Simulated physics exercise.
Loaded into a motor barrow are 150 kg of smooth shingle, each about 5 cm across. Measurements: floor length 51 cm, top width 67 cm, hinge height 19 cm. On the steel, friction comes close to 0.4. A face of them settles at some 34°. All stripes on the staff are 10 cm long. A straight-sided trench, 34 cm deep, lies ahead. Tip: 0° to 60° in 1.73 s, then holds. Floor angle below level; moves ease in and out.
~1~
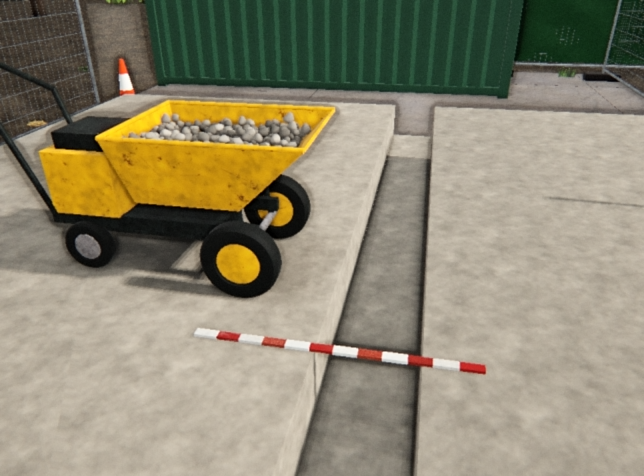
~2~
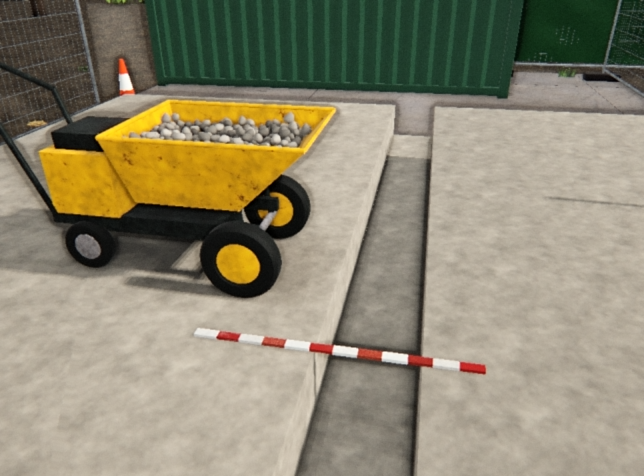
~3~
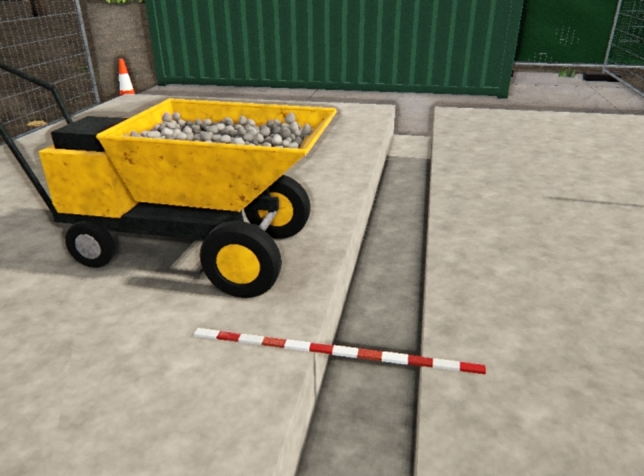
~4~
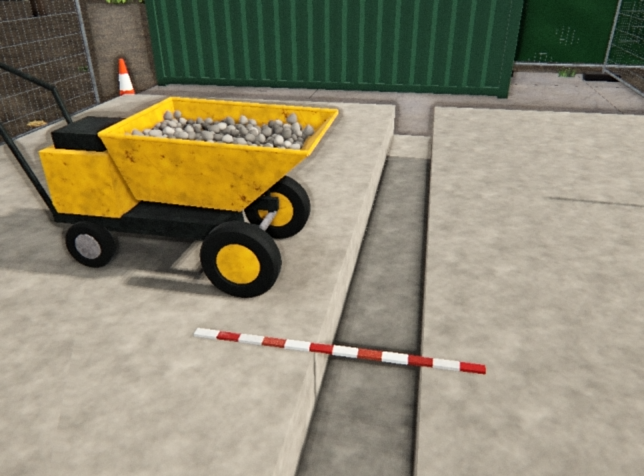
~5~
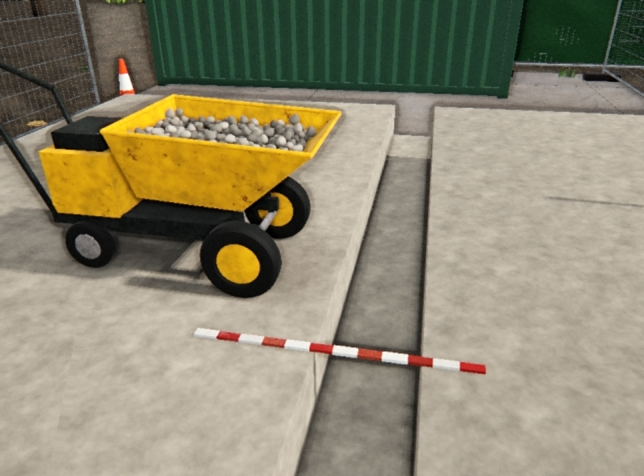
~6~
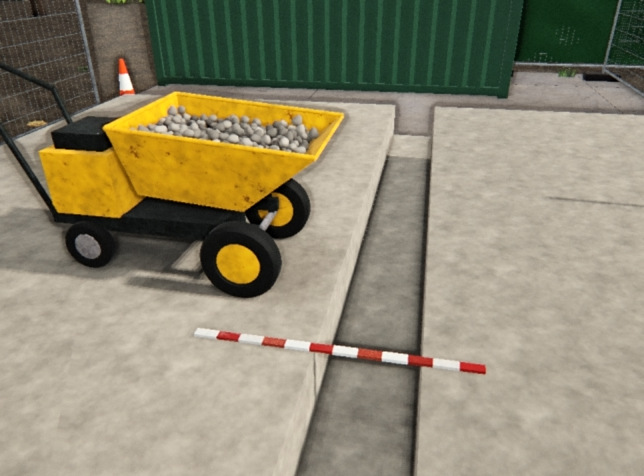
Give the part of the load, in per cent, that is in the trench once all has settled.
Close to 69 in a hundred.
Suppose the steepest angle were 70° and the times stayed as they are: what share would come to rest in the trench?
Then about 80 per cent.
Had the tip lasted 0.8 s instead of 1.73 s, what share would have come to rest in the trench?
Expected share: Around 55%.
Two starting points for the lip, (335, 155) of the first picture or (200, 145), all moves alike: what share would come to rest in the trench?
From the first spot near 40, from the second near 75 per cent.
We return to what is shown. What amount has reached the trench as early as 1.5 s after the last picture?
About 25 per cent by then.
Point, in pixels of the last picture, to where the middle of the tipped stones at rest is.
Look at roughly (408, 316).
Then, 1.0 s after the last picture the floor is at 51°, 100 % in the skip; the foremost stones are at (382, 226).
Then, 1.5 s after the last picture the floor is at 60°, 59 % in the skip, 26 % in the trench, 15 % past the trench; the foremost stones are at (495, 297).
Then, 1.9 s after the last picture the floor is at 60°, 29 % in the skip, 41 % in the trench, 30 % past the trench; the foremost stones are at (568, 306).
Then, 3.8 s after the last picture the floor is at 60°, 0 % in the skip, 69 % in the trench, 31 % past the trench; the foremost stones are at (611, 303).
